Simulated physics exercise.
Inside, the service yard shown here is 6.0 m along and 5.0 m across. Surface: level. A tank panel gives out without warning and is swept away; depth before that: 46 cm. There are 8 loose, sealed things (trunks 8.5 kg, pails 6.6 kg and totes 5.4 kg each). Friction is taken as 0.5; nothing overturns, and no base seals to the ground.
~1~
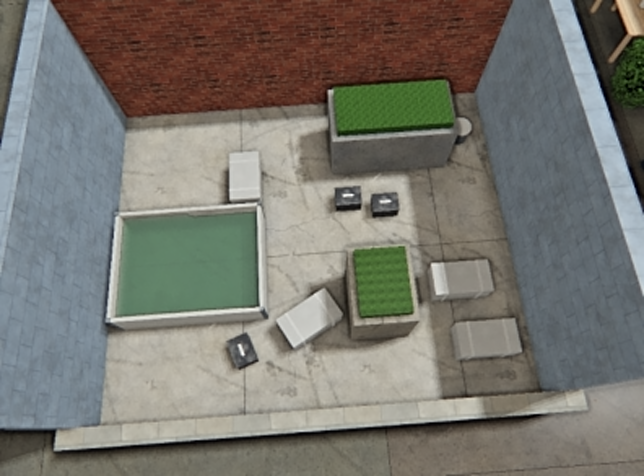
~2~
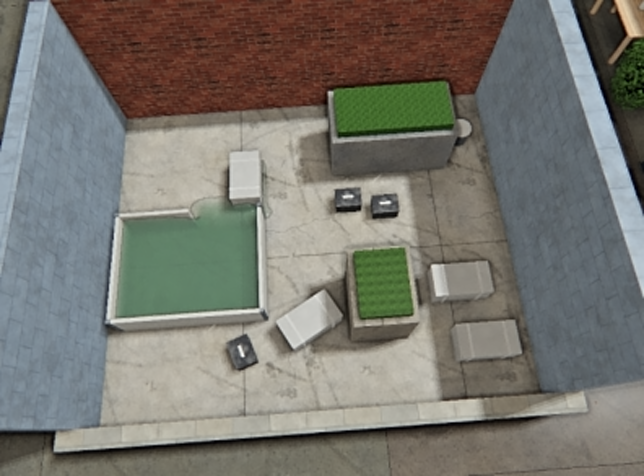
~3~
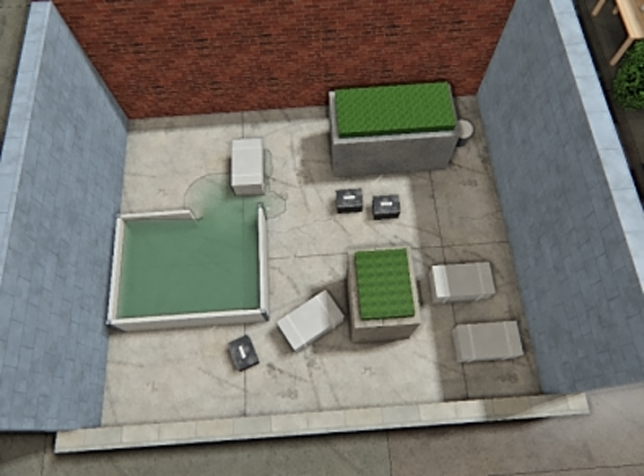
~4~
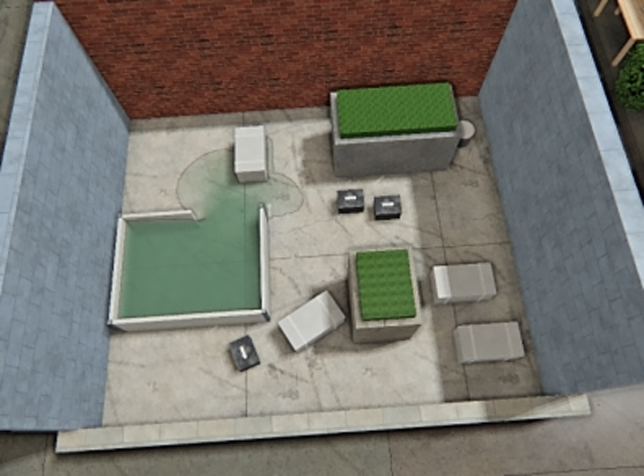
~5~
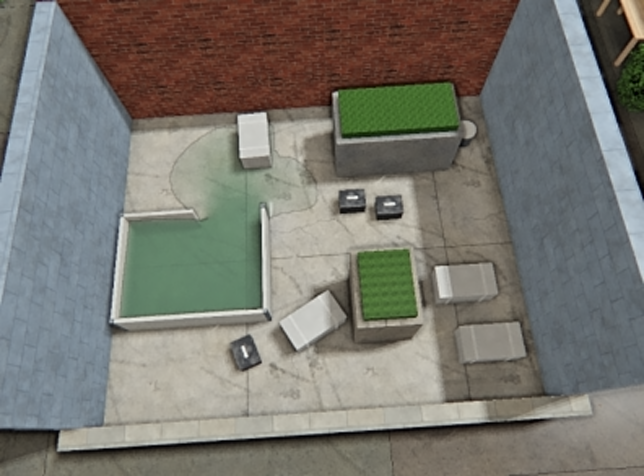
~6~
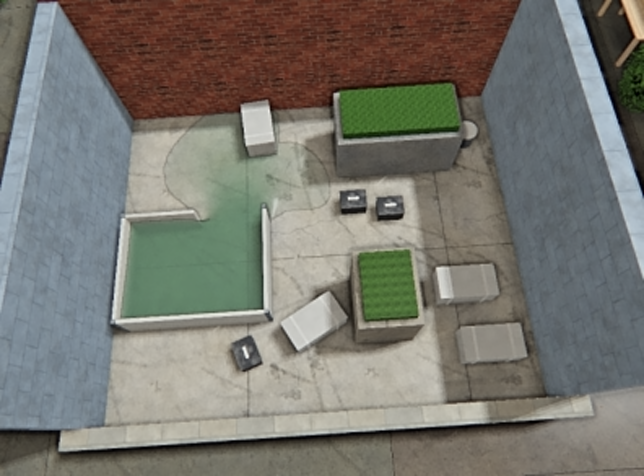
Walled service yard with a green-water tank, its back panel giving way, water spreading across paving and pushing one pale box backward.
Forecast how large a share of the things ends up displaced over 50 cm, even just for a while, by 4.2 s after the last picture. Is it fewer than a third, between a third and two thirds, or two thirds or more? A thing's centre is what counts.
Fewer than a third.
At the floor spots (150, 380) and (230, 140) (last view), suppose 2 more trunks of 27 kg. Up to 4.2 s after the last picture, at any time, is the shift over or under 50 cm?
Result, in sequence: Not exceeded / exceeded.
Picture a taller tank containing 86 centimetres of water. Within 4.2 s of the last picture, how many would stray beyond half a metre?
6.
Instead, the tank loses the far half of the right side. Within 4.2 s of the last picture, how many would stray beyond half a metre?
Then it comes to 5.
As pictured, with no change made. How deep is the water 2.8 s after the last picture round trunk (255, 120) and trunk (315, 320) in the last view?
Depth approx. 13 cm / 0 cm.
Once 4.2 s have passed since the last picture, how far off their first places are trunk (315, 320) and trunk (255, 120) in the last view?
The first ends 0 centimetres from its start and the second 150 centimetres.
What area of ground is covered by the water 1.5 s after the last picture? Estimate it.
Close to 10.0 m2, I'd say.
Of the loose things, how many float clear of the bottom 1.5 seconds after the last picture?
Then: 1.
Then, 0.4 s after the last picture 1 of 8 are over 50 cm from their spots; 0 afloat.
Then, 1.5 s after the last picture 1 of 8 are over 50 cm from their spots; 1 afloat.
Then, 2.8 s after the last picture 1 of 8 are over 50 cm from their spots; 1 afloat.
Then, 4.2 s after the last picture 1 of 8 are over 50 cm from their spots, and 1 have been at some point; 1 afloat.
